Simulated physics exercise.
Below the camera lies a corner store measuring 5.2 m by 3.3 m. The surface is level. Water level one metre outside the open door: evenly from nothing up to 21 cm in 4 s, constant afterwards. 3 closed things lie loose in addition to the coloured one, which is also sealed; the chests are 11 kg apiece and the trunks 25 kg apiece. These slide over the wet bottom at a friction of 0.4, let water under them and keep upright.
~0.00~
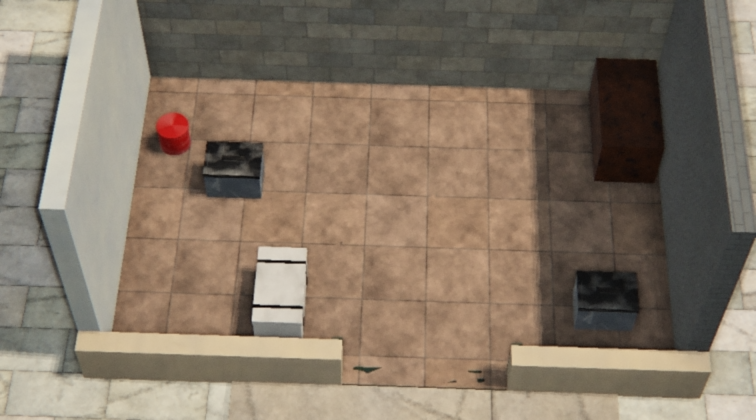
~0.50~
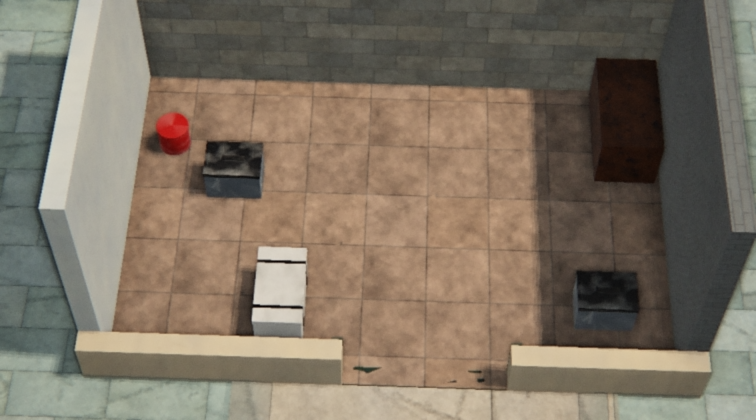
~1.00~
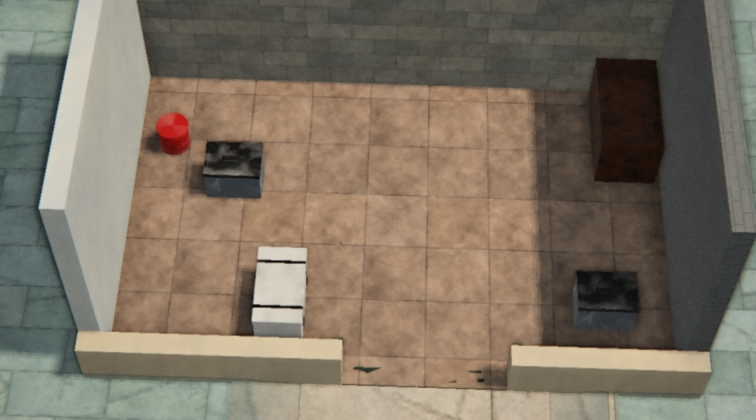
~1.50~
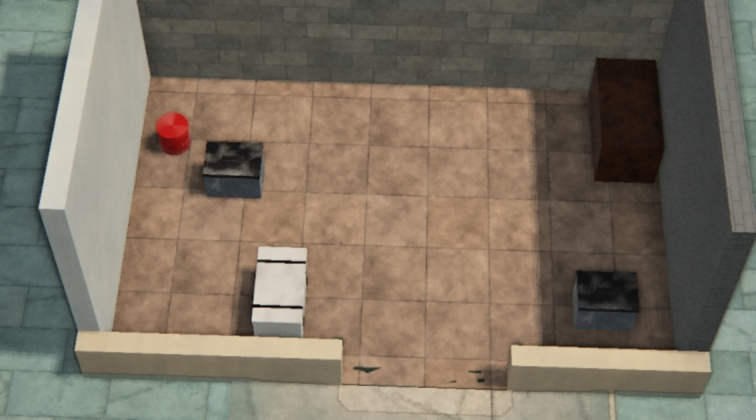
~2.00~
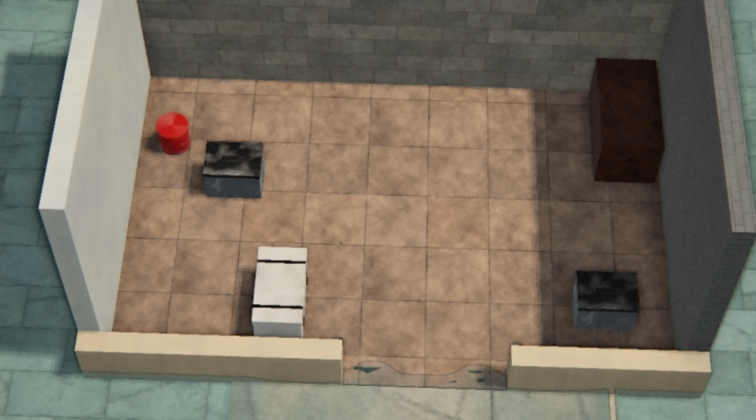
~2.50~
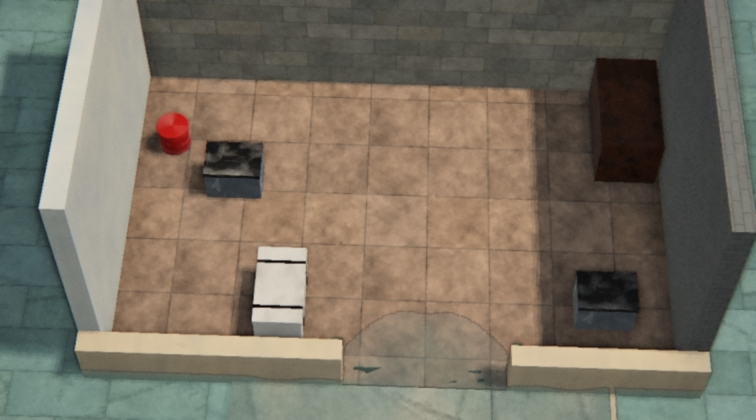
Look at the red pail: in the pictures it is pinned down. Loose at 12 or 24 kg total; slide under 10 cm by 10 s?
Heavier only.
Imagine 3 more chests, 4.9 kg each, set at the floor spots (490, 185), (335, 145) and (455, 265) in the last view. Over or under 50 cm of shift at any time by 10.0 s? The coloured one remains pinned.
Result, in order - exceeds it; exceeds it; exceeds it.
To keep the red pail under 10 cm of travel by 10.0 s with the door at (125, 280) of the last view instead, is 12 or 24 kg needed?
Under that setup, the light option succeeds.
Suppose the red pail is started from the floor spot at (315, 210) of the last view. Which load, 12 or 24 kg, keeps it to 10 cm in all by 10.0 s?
Looking at the loads, both keep it.
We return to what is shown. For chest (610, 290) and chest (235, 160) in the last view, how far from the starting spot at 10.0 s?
They've ended up 10 cm and 40 cm away, in that order.
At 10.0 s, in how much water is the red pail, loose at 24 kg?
Depth: Approx. 11 cm.
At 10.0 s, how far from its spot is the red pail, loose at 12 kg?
60 cm.
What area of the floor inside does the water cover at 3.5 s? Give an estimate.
Near 2.5 m2 in all.
After 3.5 s the red pail would be 0 cm from its start with 12 kg and 0 cm from its start with 24 kg; 0 cm of water round it then.
After 4.5 s the red pail would be 0 cm from its start with 12 kg and 0 cm from its start with 24 kg; 0 cm of water round it then.
After 7.0 s the red pail would be 0 cm from its start with 12 kg and 0 cm from its start with 24 kg; 3 cm of water round it then.
After 10.0 s the red pail would be 59 cm from its start with 12 kg and 0 cm from its start with 24 kg; 11 cm of water round it then.
